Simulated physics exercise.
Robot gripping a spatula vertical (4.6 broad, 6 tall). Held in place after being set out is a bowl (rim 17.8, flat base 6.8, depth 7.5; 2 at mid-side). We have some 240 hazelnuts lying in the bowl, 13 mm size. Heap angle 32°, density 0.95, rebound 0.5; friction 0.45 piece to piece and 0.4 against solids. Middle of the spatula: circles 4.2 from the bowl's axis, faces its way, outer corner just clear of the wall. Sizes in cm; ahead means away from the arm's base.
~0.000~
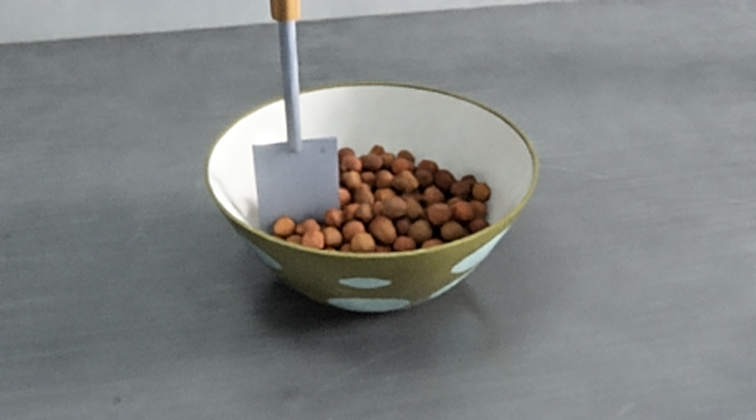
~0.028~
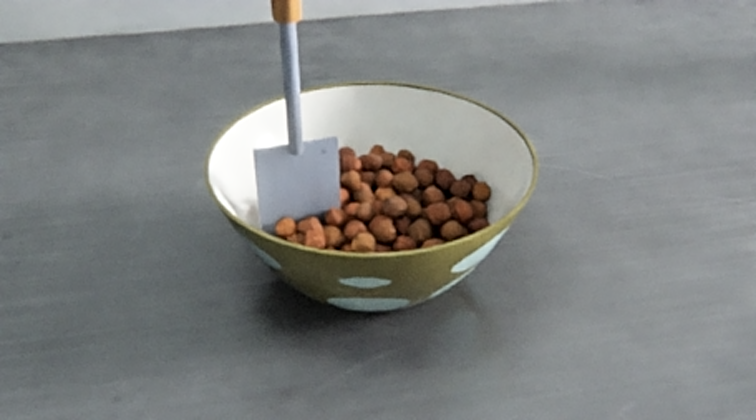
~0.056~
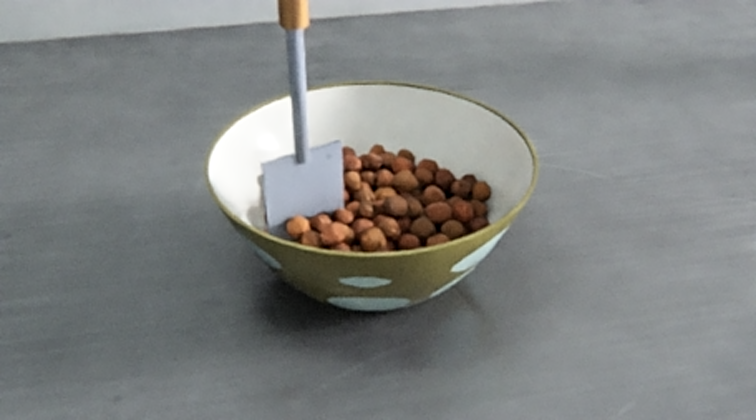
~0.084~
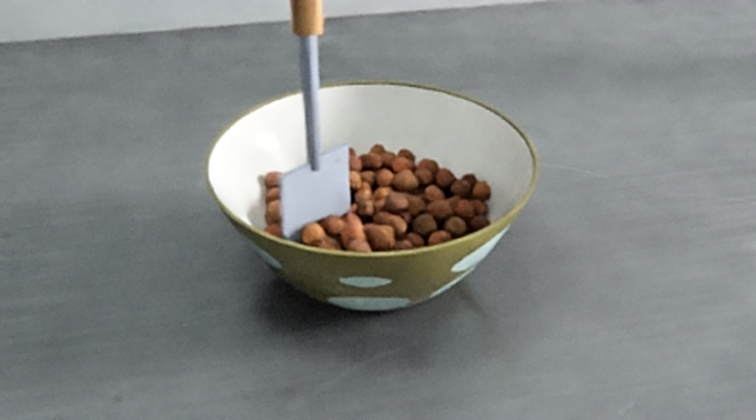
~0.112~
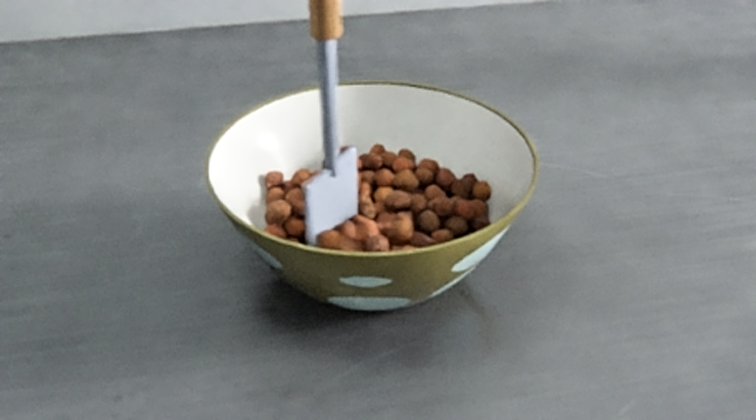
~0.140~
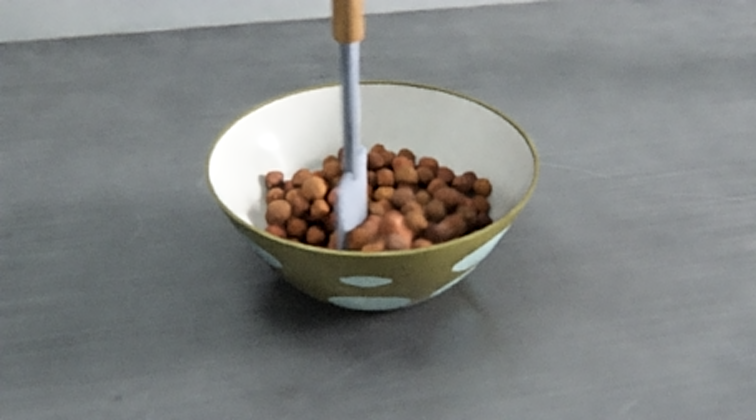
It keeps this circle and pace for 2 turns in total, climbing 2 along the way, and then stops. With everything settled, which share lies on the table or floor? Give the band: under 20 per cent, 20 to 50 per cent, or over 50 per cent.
Band: Under 20 per cent.
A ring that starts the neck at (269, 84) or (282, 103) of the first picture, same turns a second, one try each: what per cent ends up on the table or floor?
Roughly 0 and 5 per cent.
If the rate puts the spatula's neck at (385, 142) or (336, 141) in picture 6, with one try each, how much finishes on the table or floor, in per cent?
About 20 per cent, then about 5 per cent.
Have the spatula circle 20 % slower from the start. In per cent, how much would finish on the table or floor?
0 per cent.
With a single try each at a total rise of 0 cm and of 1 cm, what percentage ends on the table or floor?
20 % and 15 %.
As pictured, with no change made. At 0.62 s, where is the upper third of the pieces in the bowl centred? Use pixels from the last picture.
The upper third is centred close to (283, 185).
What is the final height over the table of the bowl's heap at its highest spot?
About 6.5 cm.
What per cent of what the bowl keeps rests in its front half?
About 50 per cent.
After 0.62 s, 323° round, highest piece 9 above the table; 231 in the bowl, 8 on the table or floor, 3 in flight or on the tool.
After 1.09 s, 220° round, highest piece 8 above the table; 225 in the bowl, 16 on the table or floor, 1 in flight or on the tool.
After 1.53 s, 0° round, highest piece 7 above the table; 225 in the bowl, 17 on the table or floor.
After 2.23 s, 0° round, highest piece 7 above the table; 225 in the bowl, 17 on the table or floor.
In the end, 225 in the bowl, 17 on the table or floor. That is 7 % on the table or floor.
